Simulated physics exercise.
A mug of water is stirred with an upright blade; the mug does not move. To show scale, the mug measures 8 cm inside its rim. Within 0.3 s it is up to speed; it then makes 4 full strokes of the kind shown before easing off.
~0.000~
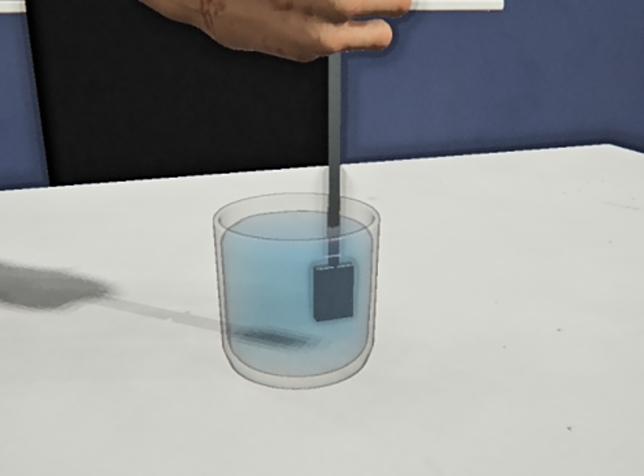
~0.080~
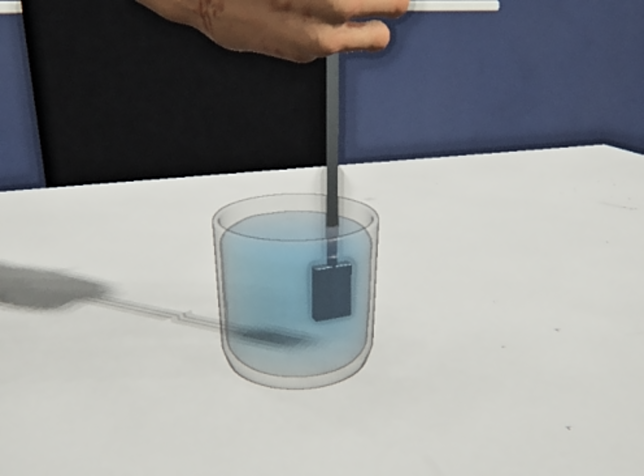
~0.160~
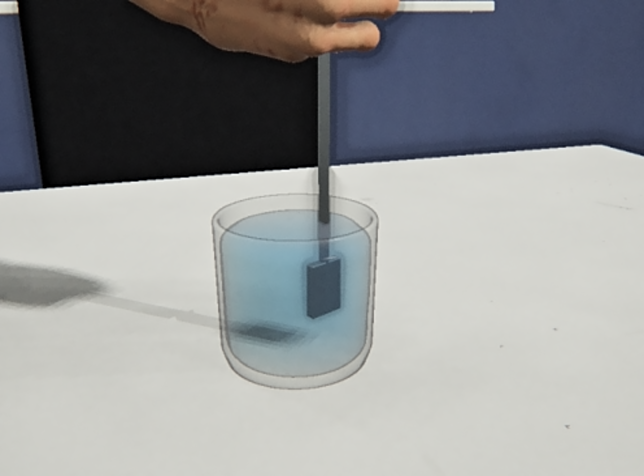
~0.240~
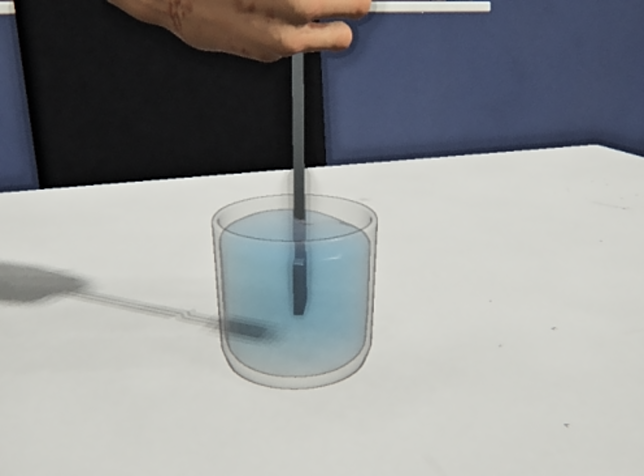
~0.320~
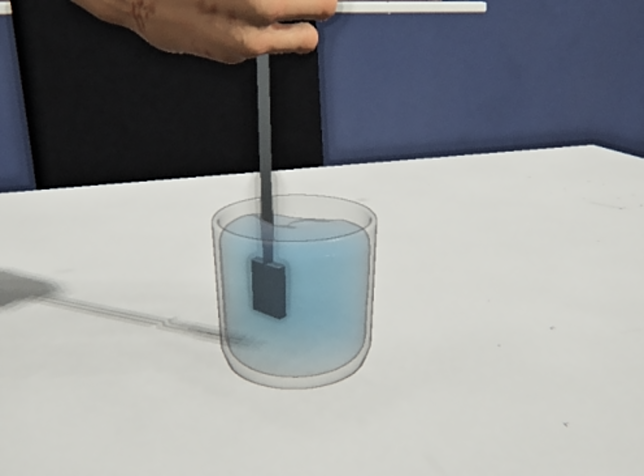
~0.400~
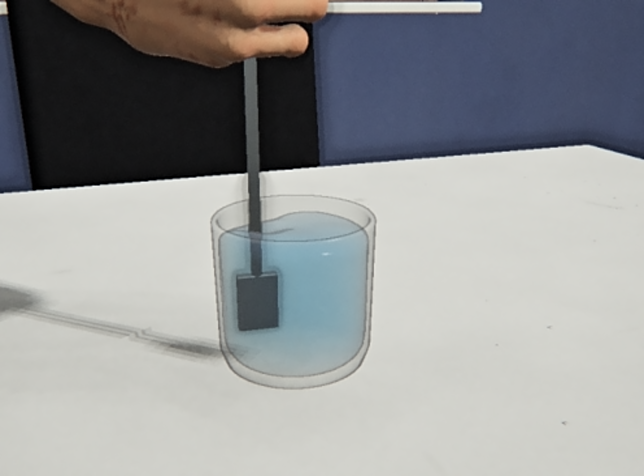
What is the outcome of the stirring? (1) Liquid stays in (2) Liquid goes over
(1) Liquid stays in.
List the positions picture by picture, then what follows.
In the first picture, the stem is at (335, 101); surface from (222, 238) to (367, 224); the rim runs from (218, 227) to (371, 212).
In the second picture, the stem is at (333, 102); surface from (221, 239) to (365, 224).
In the third picture, the stem is at (324, 101); surface from (221, 240) to (365, 224).
In the fourth picture, the stem is at (298, 99); surface from (221, 240) to (364, 228).
In the fifth picture, the stem is at (264, 102); surface from (221, 239) to (365, 226).
In the sixth picture, the stem is at (252, 107); surface from (222, 237) to (362, 224).
Then, 0.90 s in, 0 ml is over the rim.
Then, 1.40 s in, 0 ml is over the rim.
Then, 1.91 s in, 0 ml is over the rim.
Then, 2.41 s in, 0 ml is over the rim.
Finally, 0 ml is over the rim.
